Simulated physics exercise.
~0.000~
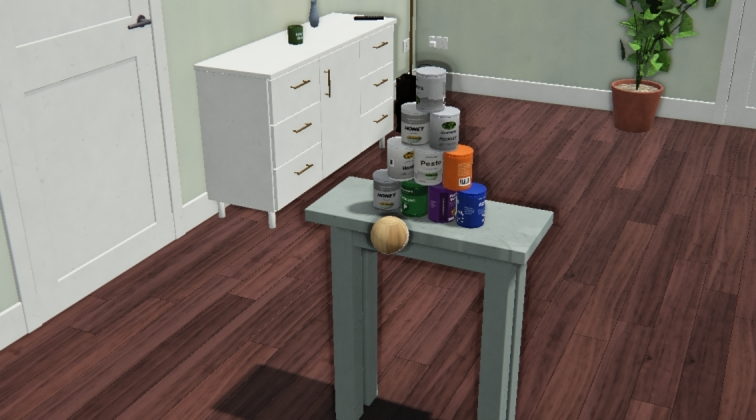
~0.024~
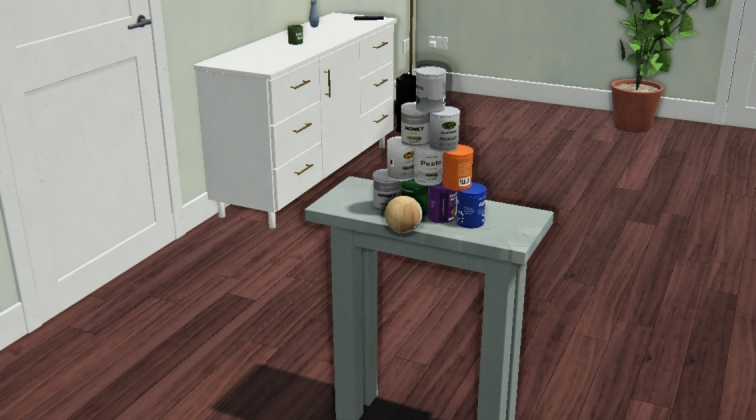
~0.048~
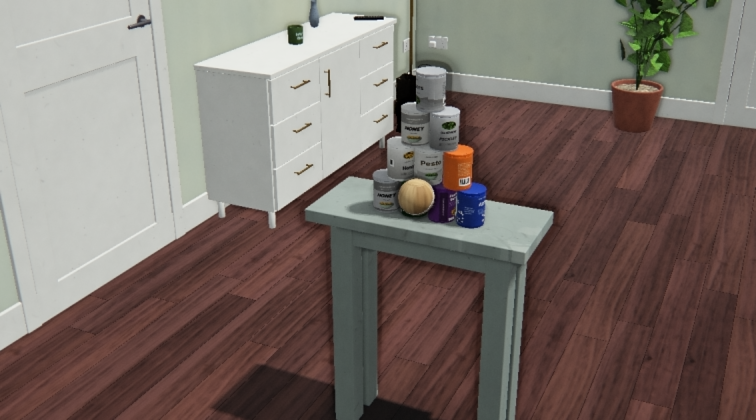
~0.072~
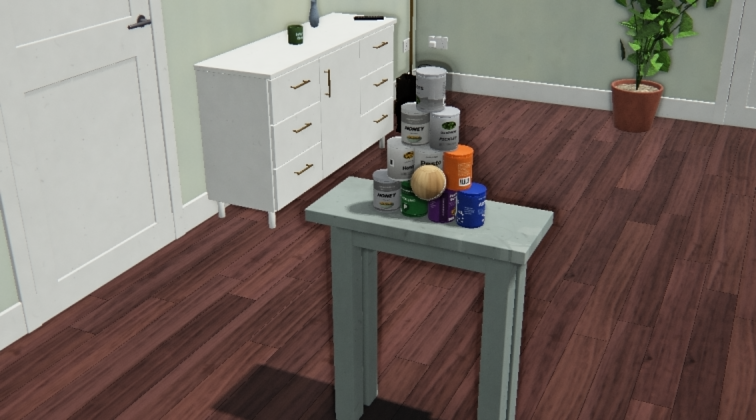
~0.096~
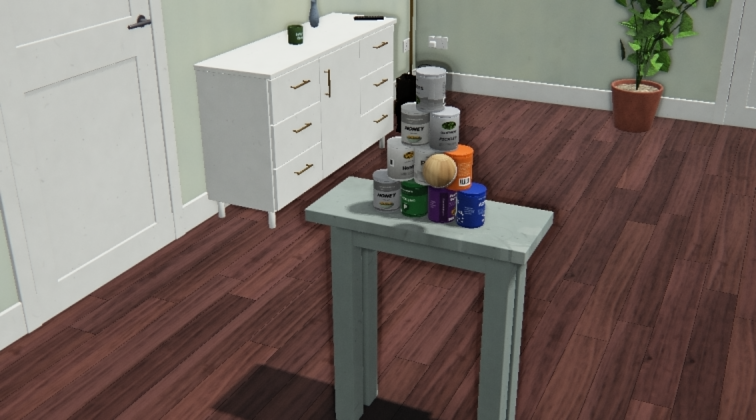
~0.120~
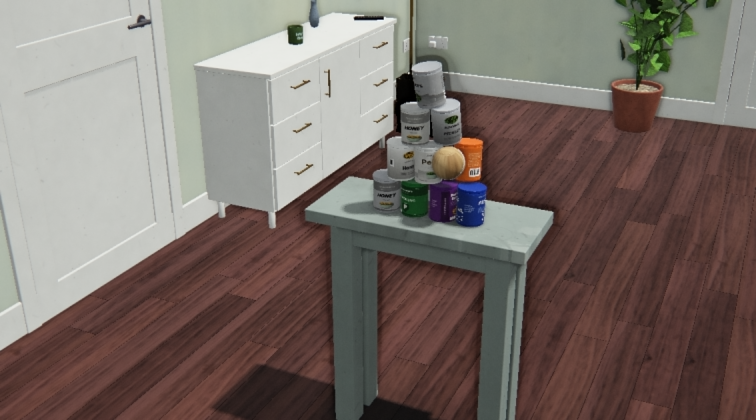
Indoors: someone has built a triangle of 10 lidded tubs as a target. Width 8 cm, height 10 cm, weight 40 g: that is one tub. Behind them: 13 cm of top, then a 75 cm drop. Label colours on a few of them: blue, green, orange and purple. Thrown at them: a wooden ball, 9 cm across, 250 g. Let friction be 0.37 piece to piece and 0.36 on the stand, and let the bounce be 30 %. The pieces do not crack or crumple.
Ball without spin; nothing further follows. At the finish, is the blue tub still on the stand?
Yes.
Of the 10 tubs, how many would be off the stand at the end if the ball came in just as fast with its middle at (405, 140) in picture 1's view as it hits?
Under that setup: 5.
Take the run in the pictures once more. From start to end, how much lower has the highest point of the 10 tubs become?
About 20 cm.
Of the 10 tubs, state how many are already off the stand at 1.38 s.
By that time the tally stands at 5.
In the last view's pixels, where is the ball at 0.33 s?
About (509, 193).
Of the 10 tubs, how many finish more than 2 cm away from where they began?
My count gives 6.
After 0.33 s, ball still moving; none of the 10 tubs off the stand, 7 disturbed; blue tub shifted 11 mm; orange tub leaning 70°, 18 cm lower.
After 0.75 s, ball still moving; 3 of the 10 tubs off the stand; blue tub shifted 11 mm; orange tub leaning 56°, 77 cm lower.
After 1.38 s, ball still moving; 5 of the 10 tubs off the stand; blue tub shifted 11 mm; orange tub on its side.
By the end (1.7 s), ball rolling away; 5 of the 10 tubs off the stand; blue tub shifted 11 mm; orange tub on its side; purple tub unmoved. As the last picture would show them, middles, blue tub near (472, 204).
